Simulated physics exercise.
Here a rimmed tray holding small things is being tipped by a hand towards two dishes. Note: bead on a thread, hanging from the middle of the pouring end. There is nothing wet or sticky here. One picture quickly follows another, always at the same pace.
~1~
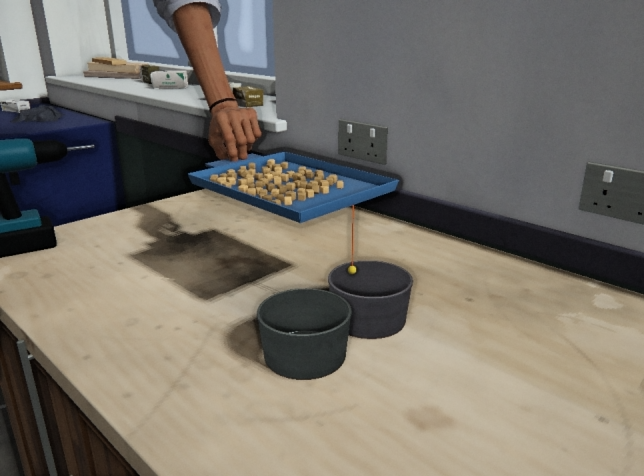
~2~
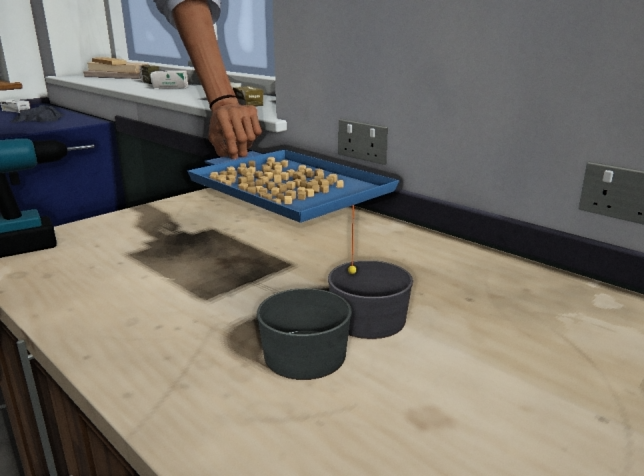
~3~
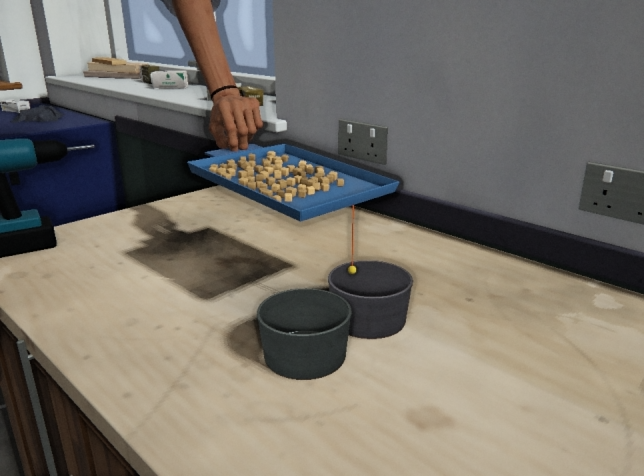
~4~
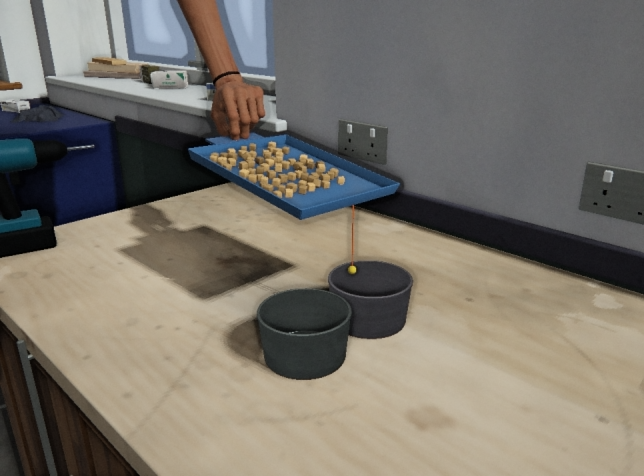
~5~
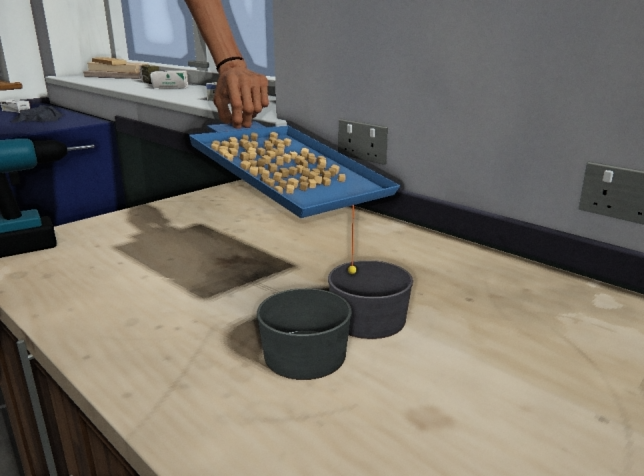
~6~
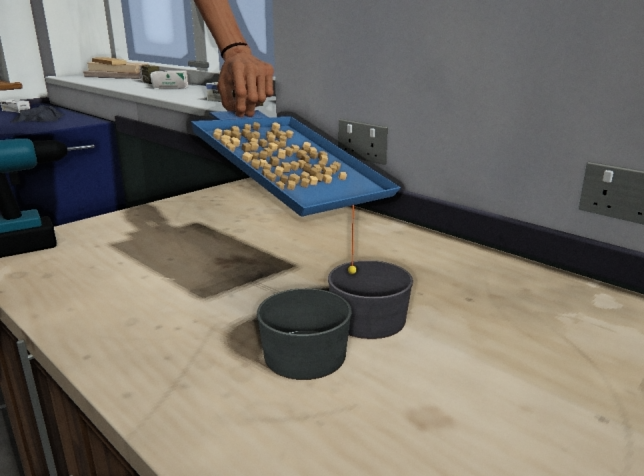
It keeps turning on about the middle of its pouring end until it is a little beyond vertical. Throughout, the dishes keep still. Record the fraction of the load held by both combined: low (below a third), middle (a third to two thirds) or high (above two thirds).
Fraction held by both: Middle.
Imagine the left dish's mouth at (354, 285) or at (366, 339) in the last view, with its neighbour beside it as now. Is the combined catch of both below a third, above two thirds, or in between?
First attempt: One to two thirds; second attempt: Under a third.
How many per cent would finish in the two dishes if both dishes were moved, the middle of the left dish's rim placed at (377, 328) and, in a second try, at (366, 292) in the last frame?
Close to 30 in a hundred, then close to 70 in a hundred.
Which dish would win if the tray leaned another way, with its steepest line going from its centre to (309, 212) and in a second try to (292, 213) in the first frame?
Try one - the dish to the left; try two - the dish to the left.
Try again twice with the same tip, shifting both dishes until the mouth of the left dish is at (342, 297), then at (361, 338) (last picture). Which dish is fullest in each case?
In turn: The dish on the right-hand side, then the dish on the right-hand side.
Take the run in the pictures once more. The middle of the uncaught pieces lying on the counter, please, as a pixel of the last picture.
Once everything settles, the pieces are centred near (443, 323).
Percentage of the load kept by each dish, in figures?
Left dish around 0, right dish around 50, both in a hundred.
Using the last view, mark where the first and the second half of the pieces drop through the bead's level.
The opening half passes (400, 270), the closing half (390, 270).
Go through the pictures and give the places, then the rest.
The first frame shows corners of the pouring end (300, 211) and (395, 180), level; middle of the load (278, 181), small wooden cubes; left dish (337, 346); right dish (402, 309); bead on its thread (352, 270).
The second frame shows corners of the pouring end (300, 211) and (395, 180), level; middle of the load (278, 179).
The third frame shows corners of the pouring end (301, 210) and (395, 181), tipped barely, lowest at the right corner; middle of the load (278, 175).
The fourth frame shows corners of the pouring end (302, 208) and (396, 183), tipped a little, lowest at the right corner; middle of the load (279, 168).
The fifth frame shows corners of the pouring end (303, 207) and (396, 185), tipped a little, lowest at the right corner; middle of the load (280, 161).
The sixth frame shows corners of the pouring end (304, 206) and (397, 187), tipped clearly, lowest at the right corner; middle of the load (282, 154); left dish (337, 346); right dish (402, 309).
Just after the last frame, tray tipped steeply; almost all on the tray; just a few in the right dish; about a tenth in the air.
A moment on, tray tipped past a quarter turn; almost all on the tray; about a tenth in the right dish; just a few outside both; just a few in the air.
Further on, tray tipped past a quarter turn; roughly half in the right dish; roughly half outside both.
When it is over, tray tipped past a quarter turn; not one in the left dish; roughly half in the right dish; roughly half outside both.
